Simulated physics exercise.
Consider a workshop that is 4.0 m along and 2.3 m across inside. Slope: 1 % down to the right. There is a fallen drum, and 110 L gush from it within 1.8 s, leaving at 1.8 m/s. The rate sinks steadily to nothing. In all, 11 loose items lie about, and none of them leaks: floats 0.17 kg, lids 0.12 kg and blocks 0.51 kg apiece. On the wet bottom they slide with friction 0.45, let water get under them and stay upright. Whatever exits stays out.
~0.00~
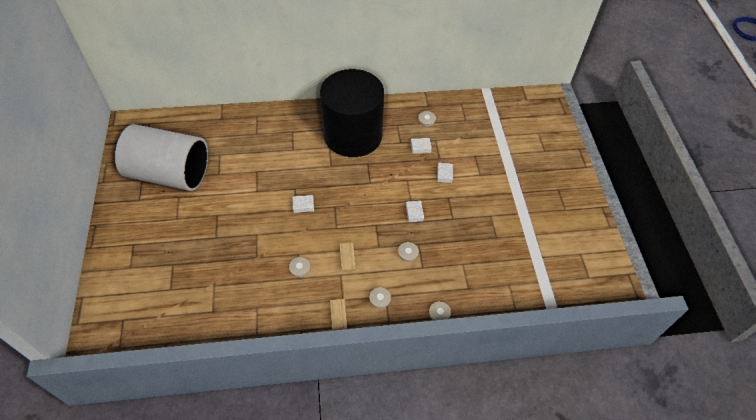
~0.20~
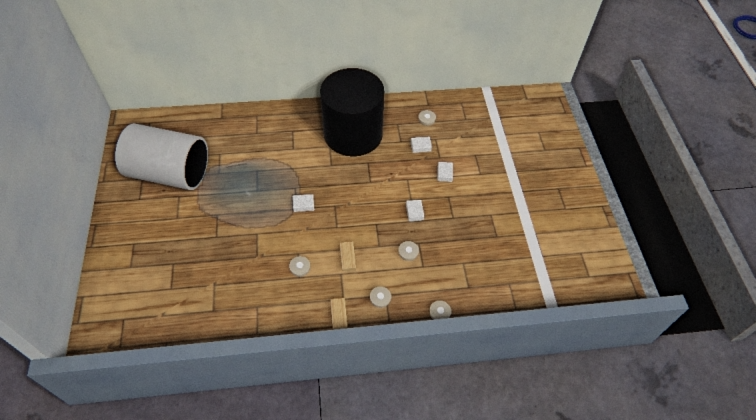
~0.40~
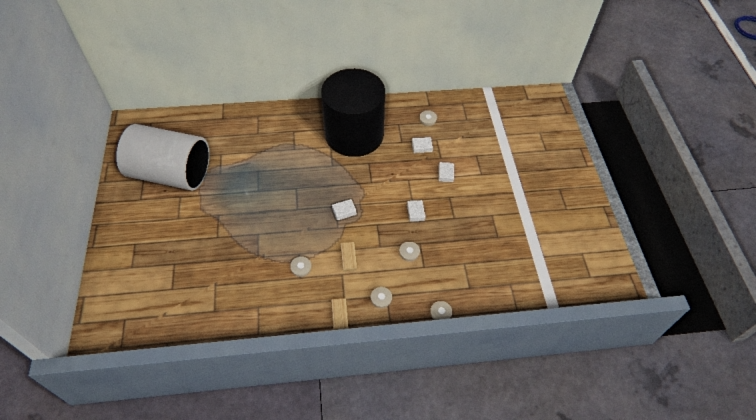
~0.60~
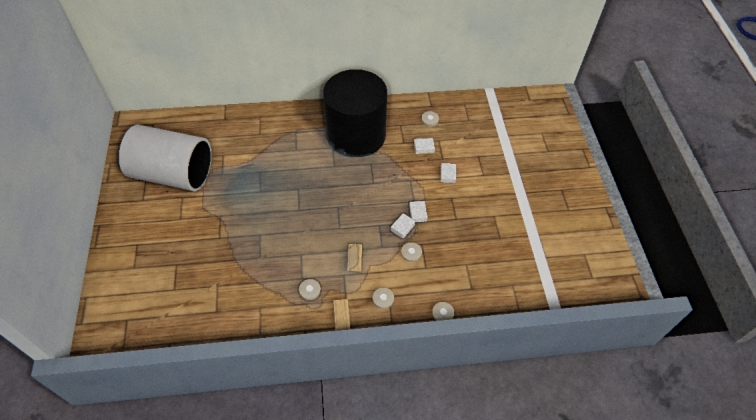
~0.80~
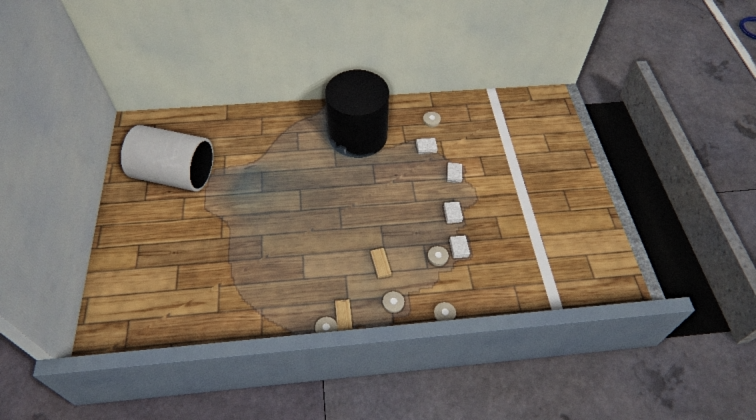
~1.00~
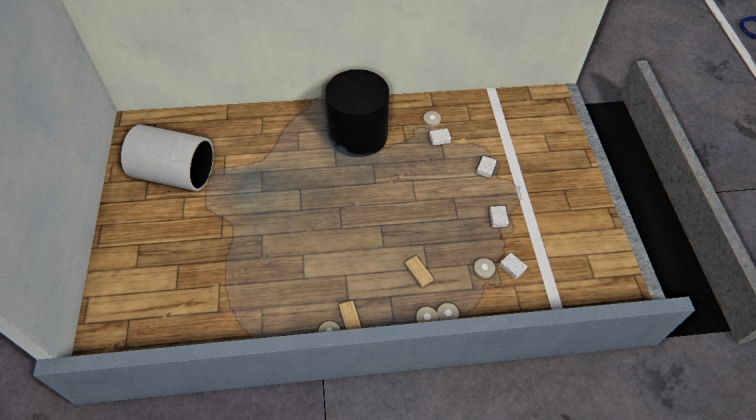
A wood-plank floor enclosed by pale walls and a low blue-grey front edge is seen from above at an angle, the view staying almost still. A white drum lies on its side at left, a black cylinder stands near the back wall, and small white blocks, tan blocks and pale round lids lie left of a white stripe. Clear bluish water spreads rightward from the drum's mouth, pushing first one white block, then more blocks and lids, toward the stripe and front edge.
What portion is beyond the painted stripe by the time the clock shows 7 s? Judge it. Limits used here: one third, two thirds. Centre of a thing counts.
Looks like two thirds or upward of them got across.
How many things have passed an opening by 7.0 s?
The answer is 8.
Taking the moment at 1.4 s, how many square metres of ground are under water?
Flooded: Near 5.0 m2.
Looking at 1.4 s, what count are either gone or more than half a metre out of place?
The number I get is 8.
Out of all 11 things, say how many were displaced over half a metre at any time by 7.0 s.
My count gives 11.
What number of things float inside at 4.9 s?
At that time, 1.
After 1.4 s 4 of 11 are over the mark; 4 afloat.
After 3.1 s 8 of 11 are over the mark; 3 afloat.
After 4.9 s 11 of 11 are over the mark; 1 afloat.
After 7.0 s 11 of 11 are over the mark; 0 afloat.
